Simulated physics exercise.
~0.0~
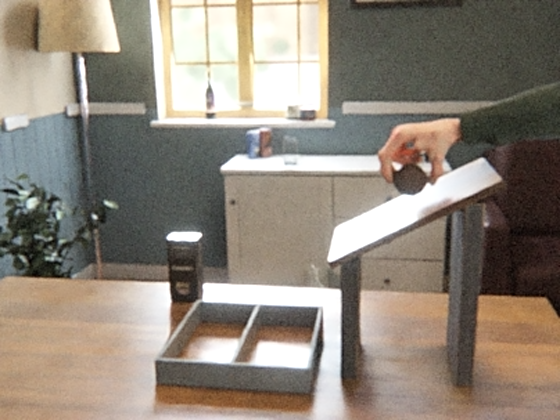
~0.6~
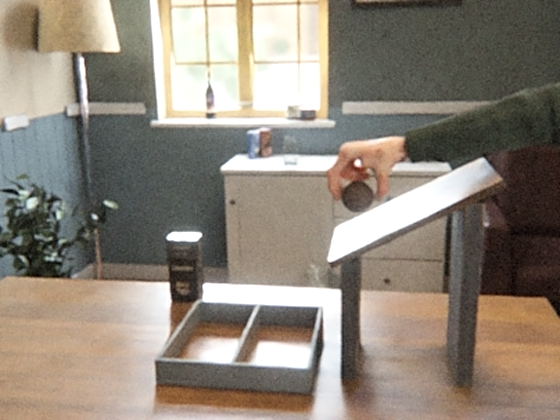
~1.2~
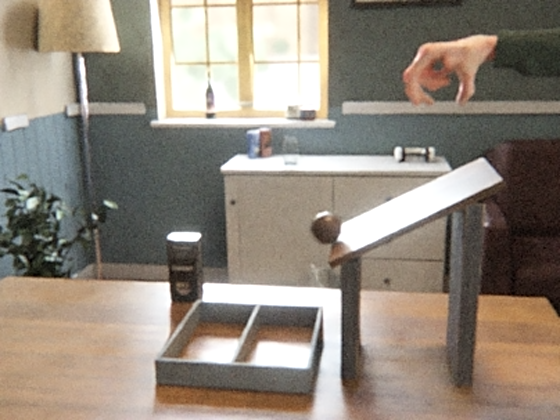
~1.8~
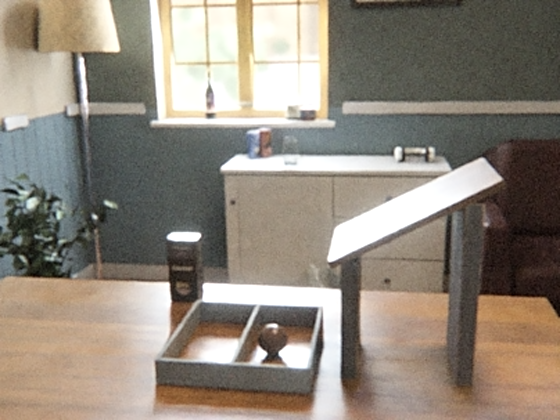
In a room with blue-green walls and a bright window, a sloping board stands on a wooden table beside a low tray split into two bays, with a black carton behind the tray. A hand reaches in from the right, holding a brown onion just above the board. It carries the onion left toward the board's lower end. The fingers open and the hand draws back as the onion leaves the lower edge. The onion drops into the tray and ends in the bay nearer the board, while the black carton stays in place.
